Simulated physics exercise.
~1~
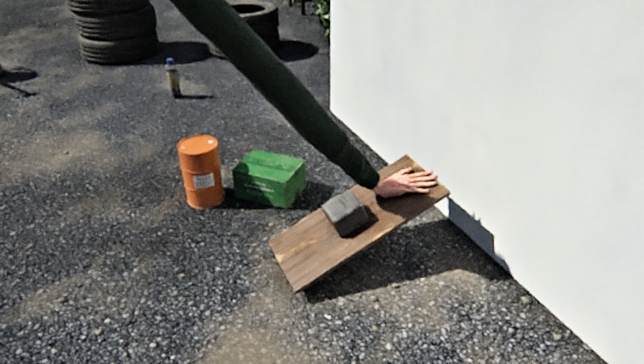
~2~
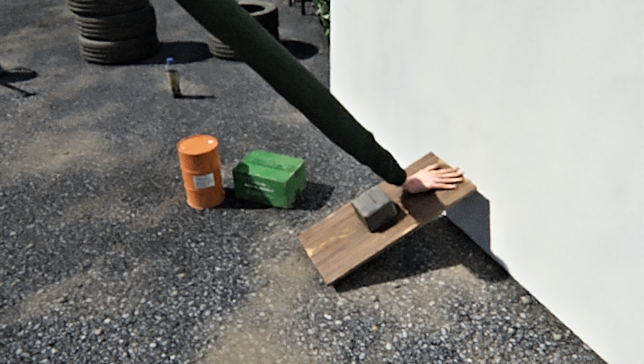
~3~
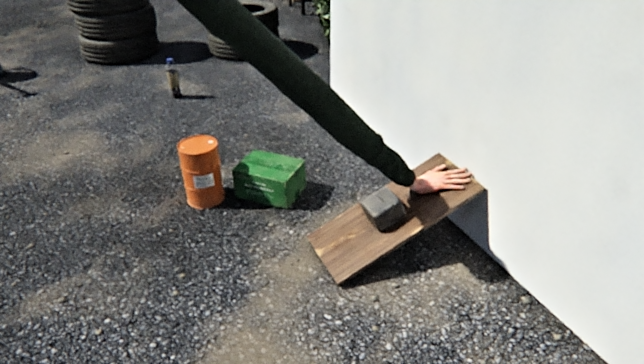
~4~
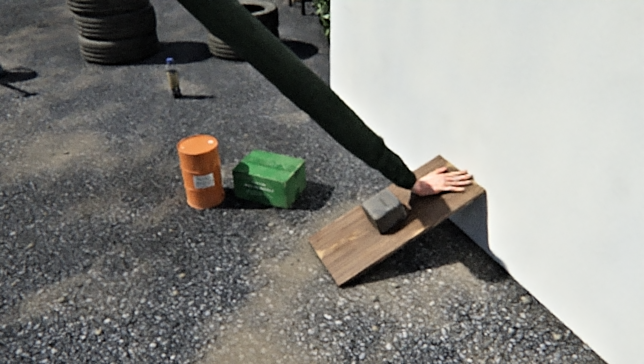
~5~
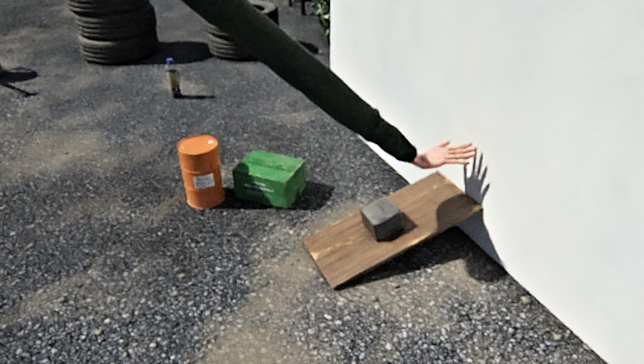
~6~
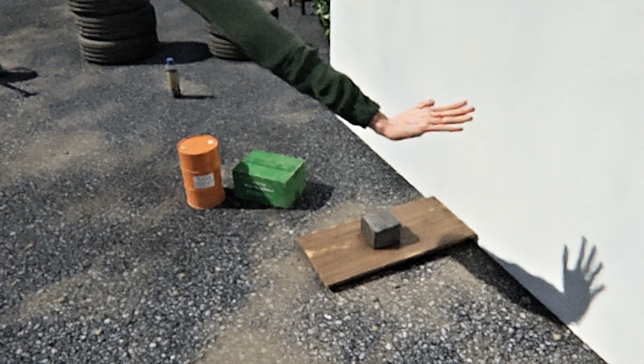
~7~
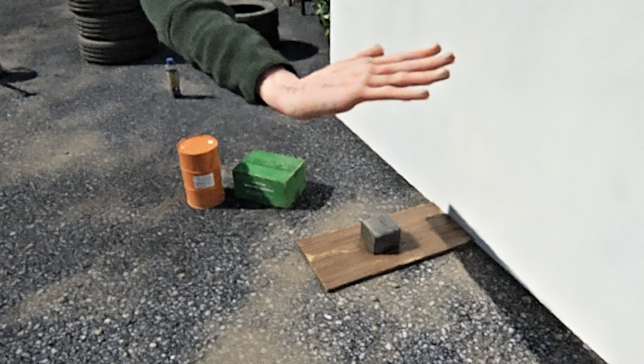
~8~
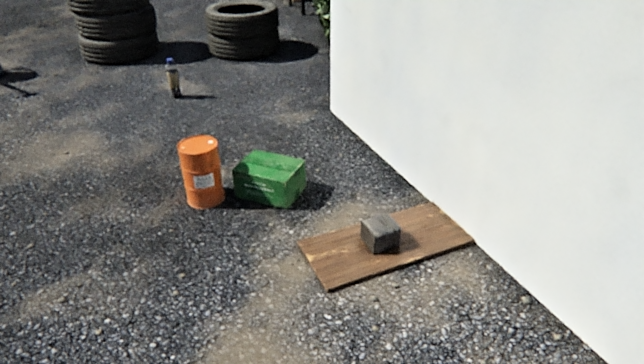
A brown wooden board with a small dark block resting on it is tilted up at its right end by a hand in a green sleeve, beside an orange canister and a green box on dark gravelly ground. The hand pushes the board rightward until its raised end rests near the white wall. Holding still briefly, the hand then lets go and draws back. The raised end slides down the wall, the block still riding on top. As the arm leaves, the board ends lying flat on the ground, while the canister and box stay put.
